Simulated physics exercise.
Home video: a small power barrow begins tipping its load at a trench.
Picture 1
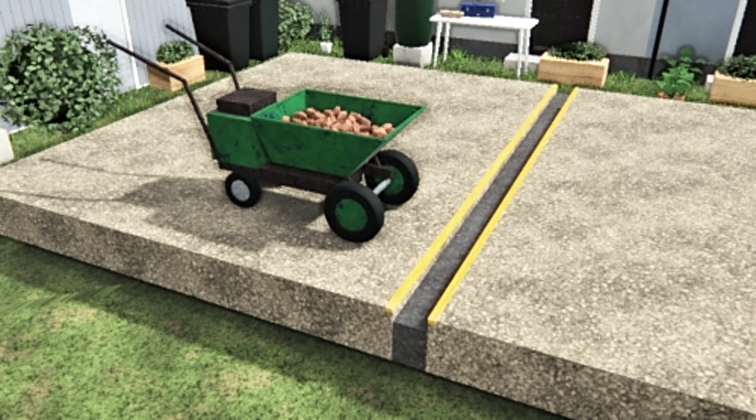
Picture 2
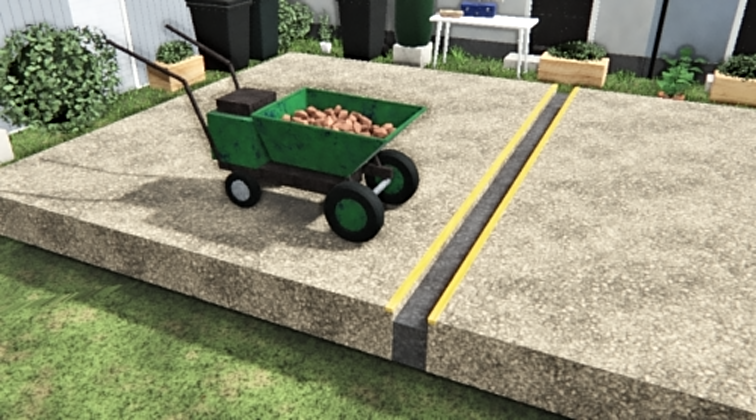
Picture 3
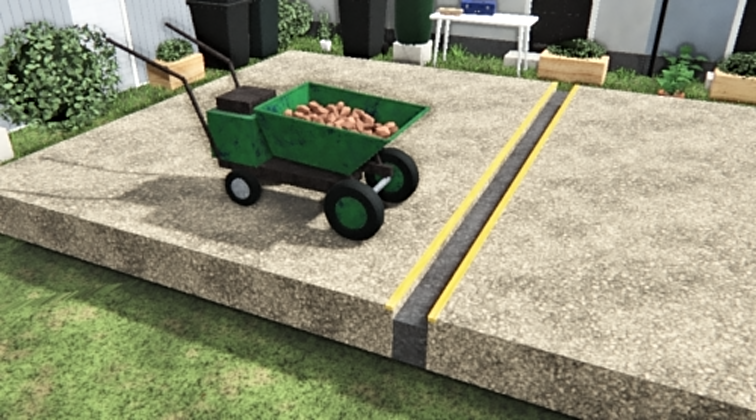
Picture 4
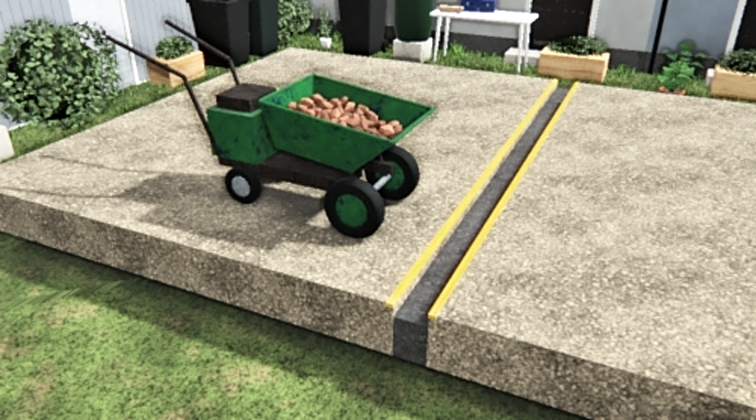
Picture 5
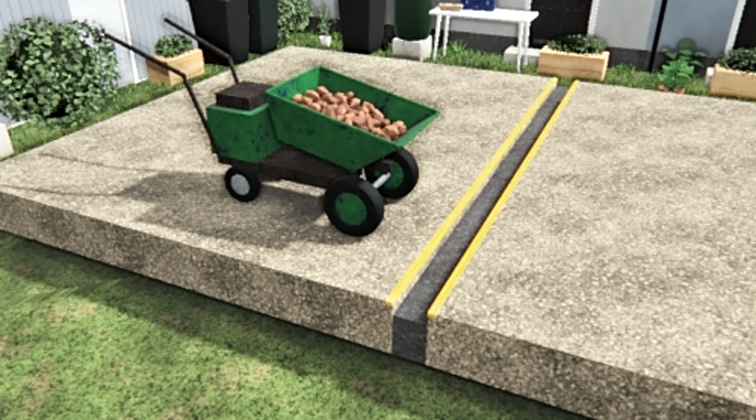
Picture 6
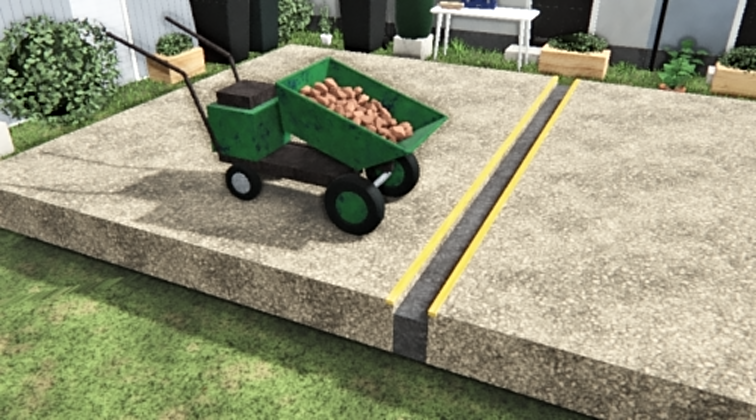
A small green power barrow loaded with reddish-brown lumps stood still on a raised slab, left of a narrow yellow-edged trench, then its skip slowly tilted forward to the right, its back end rising.
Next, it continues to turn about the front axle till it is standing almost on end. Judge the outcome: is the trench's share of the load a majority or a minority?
The minority.
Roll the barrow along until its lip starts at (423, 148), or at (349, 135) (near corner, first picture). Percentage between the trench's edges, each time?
First spot: About 0 percent; second spot: About 40 percent.
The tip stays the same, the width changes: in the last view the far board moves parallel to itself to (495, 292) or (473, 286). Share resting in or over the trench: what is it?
I'd put it near 80 in a hundred, then near 60 in a hundred.
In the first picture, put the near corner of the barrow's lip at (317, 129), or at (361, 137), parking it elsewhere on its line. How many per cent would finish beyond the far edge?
You'd see close to 0 per cent the first time and close to 20 per cent the next.
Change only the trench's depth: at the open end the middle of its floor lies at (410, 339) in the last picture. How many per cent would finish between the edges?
60 %.
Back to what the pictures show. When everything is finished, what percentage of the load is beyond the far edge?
Around 40 %.
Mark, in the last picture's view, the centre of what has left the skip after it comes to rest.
Resting centre, last picture - approx. (480, 232).
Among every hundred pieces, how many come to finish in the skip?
Around 30 %.
Soon, skip tipped steeply; all in the skip.
A while on, skip tipped right over; about half in the skip; about a quarter in or heaped over the trench; about a quarter beyond it; a stray few falling.
Towards the end, skip tipped right over; about a quarter in the skip; about a third in or heaped over the trench; about a third beyond it.
Finally, skip tipped right over; about a quarter in the skip; about a third in or heaped over the trench; about a third beyond it.
